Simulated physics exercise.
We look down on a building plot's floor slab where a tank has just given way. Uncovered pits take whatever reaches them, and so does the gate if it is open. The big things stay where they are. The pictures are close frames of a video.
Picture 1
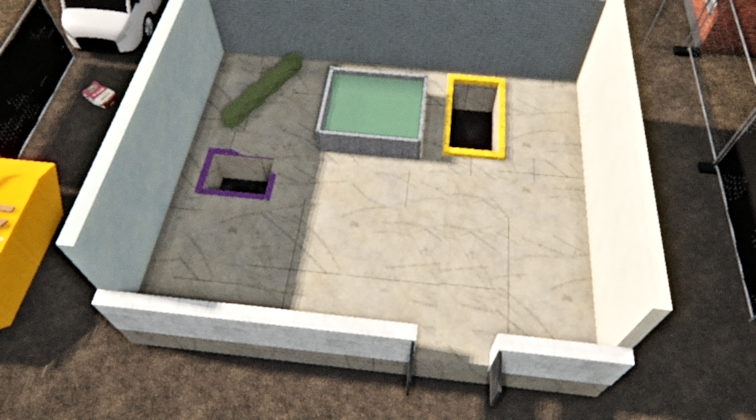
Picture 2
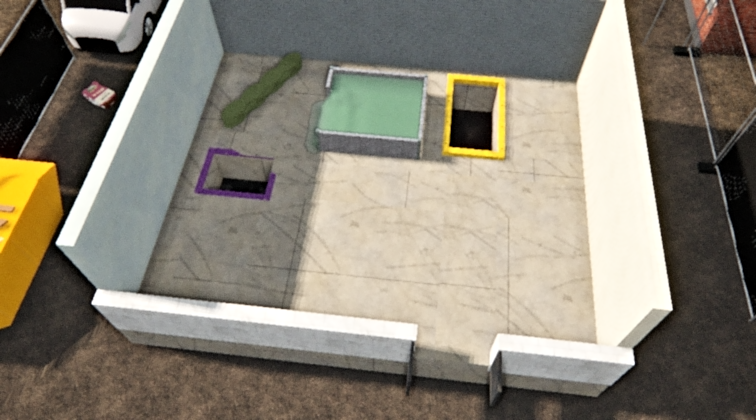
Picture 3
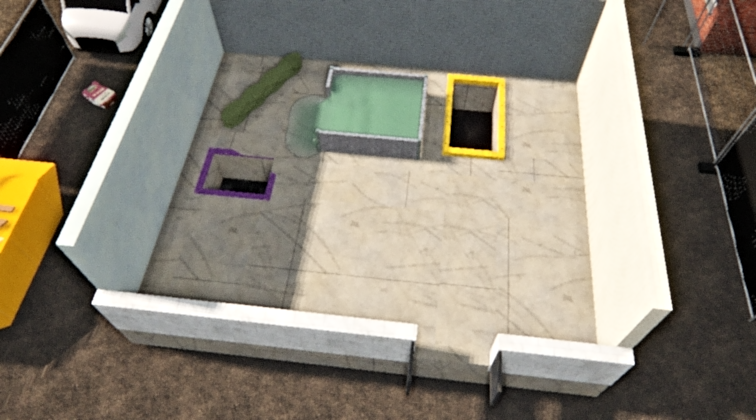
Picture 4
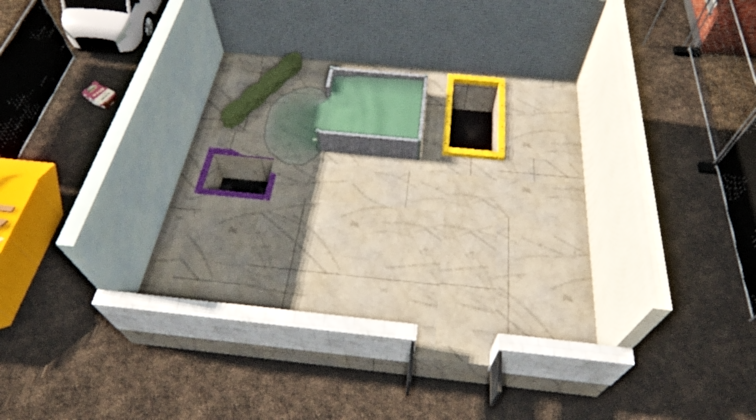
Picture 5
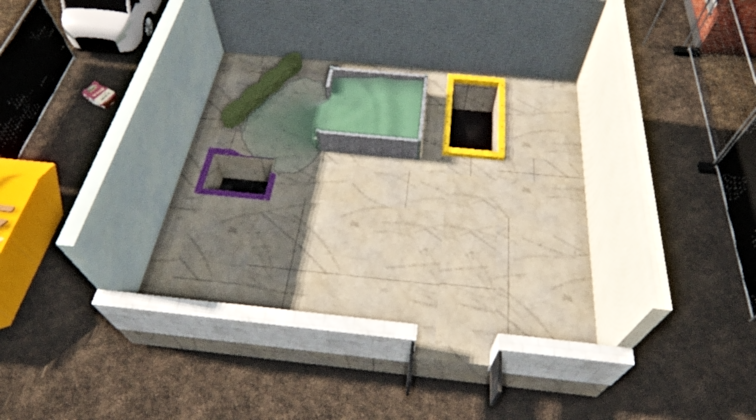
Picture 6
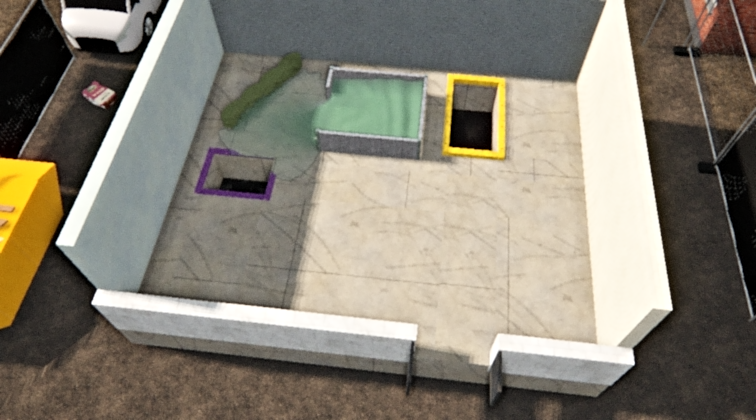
In this clip, a tank of greenish water stands on a walled floor slab, then its left side opens and water pours out, spreading leftward across the slab toward the green strip and the purple-edged opening.
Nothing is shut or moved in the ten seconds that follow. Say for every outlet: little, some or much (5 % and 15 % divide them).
The gate takes under 5 %; the purple pit takes over 15 %; the yellow pit takes under 5 %.
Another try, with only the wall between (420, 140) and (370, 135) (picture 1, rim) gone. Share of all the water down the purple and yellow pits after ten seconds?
Roughly, in per cent: Purple 6, yellow 0.
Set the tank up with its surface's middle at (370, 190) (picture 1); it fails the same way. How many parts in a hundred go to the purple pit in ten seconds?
Roughly, in per cent: Purple 40.
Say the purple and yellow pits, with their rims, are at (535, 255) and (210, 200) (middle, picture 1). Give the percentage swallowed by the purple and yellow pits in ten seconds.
Parts in a hundred: Purple 0, yellow 20.
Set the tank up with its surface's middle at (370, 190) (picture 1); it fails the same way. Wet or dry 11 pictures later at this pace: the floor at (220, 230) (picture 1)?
Verdict: Under water.
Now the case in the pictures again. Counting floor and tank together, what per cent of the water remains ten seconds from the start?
I make it 46 per cent.
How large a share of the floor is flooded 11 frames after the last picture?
Some 15 per cent.
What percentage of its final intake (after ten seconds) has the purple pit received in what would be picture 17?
Close to 30 %.
A moment on, water covers 10 % of the floor; the gate 0 %, the purple pit 4 %, the yellow pit 0 %.
Next, water covers 15 % of the floor; the gate 0 %, the purple pit 15 %, the yellow pit 0 %.
Then, water covers 25 % of the floor; the gate 0 %, the purple pit 30 %, the yellow pit 0 %.
Later, water covers 35 % of the floor; the gate 0 %, the purple pit 44 %, the yellow pit 0 %.
In the end, water covers 40 % of the floor; the gate 0 %, the purple pit 55 %, the yellow pit 0 %.
